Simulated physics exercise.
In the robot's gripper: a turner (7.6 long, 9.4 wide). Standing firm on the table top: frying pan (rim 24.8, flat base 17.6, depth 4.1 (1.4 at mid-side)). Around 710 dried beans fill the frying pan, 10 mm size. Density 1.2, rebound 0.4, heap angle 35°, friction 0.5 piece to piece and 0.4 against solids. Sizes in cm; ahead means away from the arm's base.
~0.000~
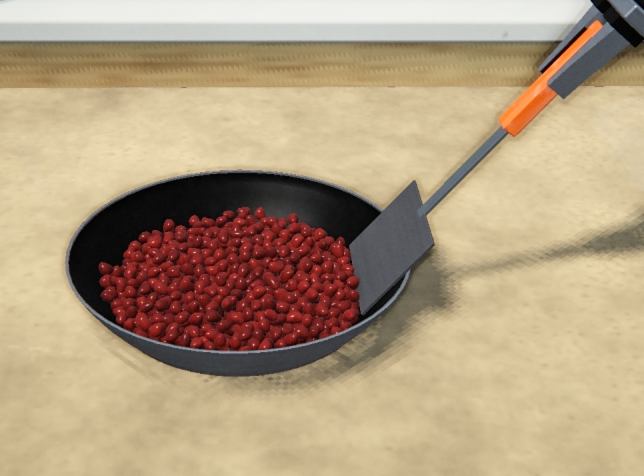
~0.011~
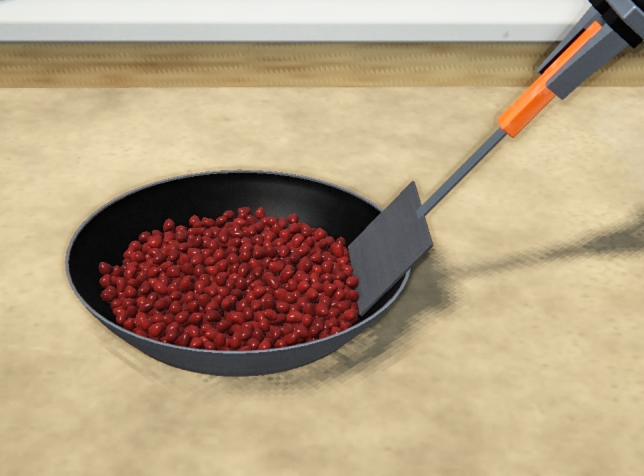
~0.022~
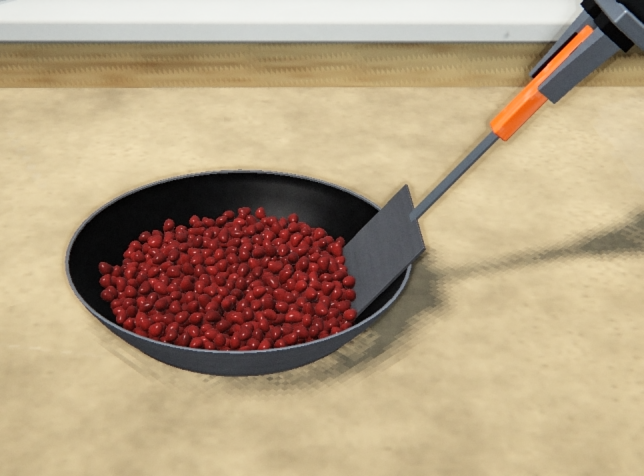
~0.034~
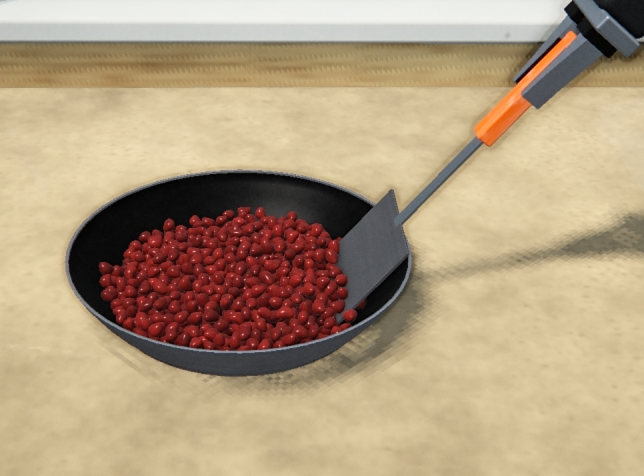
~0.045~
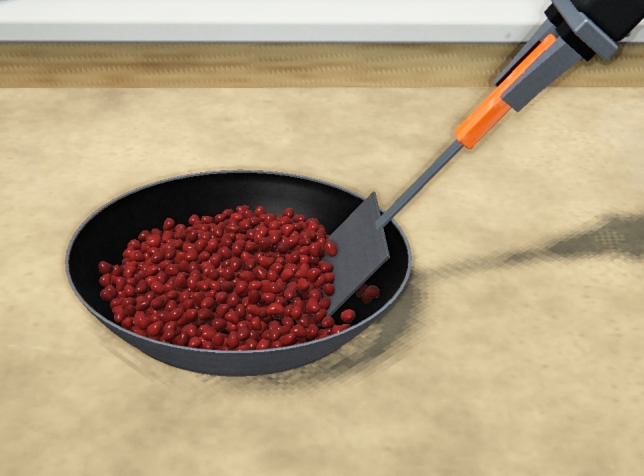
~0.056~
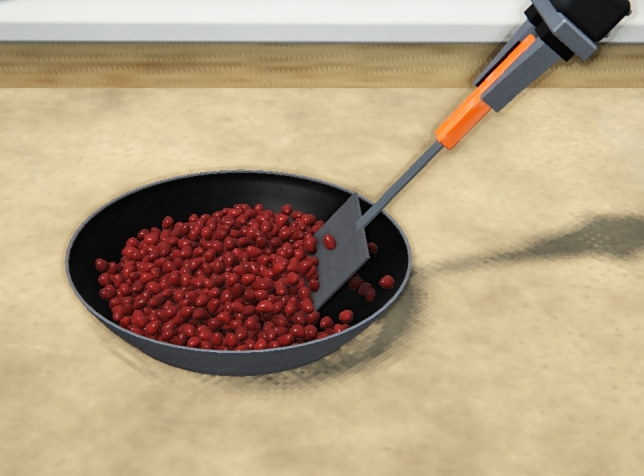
On a table top, a robot gripper slides a turner leftward into red beans in a frying pan, nudging the heap slightly.
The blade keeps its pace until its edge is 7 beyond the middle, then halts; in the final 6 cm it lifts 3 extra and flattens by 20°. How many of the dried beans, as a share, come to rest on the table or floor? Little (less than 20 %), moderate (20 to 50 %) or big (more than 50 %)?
Share on the table or floor: Moderate (20 to 50 %).
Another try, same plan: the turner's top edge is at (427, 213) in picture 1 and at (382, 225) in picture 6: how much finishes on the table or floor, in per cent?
Some 20 per cent.
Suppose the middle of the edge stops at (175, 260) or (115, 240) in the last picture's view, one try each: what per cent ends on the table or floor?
About 15 and 45 per cent.
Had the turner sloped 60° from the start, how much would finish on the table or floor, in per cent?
It would be near 25 per cent.
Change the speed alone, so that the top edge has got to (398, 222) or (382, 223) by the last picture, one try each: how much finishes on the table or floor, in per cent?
About 5 and 15 per cent.
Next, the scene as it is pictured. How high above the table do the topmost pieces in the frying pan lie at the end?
About 5.0 cm.
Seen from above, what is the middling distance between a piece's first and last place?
Some 6 cm.
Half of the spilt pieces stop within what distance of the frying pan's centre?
Some 24 cm.
After 0.08 s, sloping 51°, highest piece 7 above the table; 706 in the frying pan.
After 0.11 s, sloping 45°, highest piece 8 above the table; 705 in the frying pan, 1 on the blade or in flight.
After 0.32 s, sloping 31°, highest piece 9 above the table; 490 in the frying pan, 202 on the table or floor, 14 on the blade or in flight.
After 1.37 s, sloping 31°, highest piece 5 above the table; 489 in the frying pan, 217 on the table or floor.
At rest, 489 in the frying pan, 217 on the table or floor. That is 31 % on the table or floor.
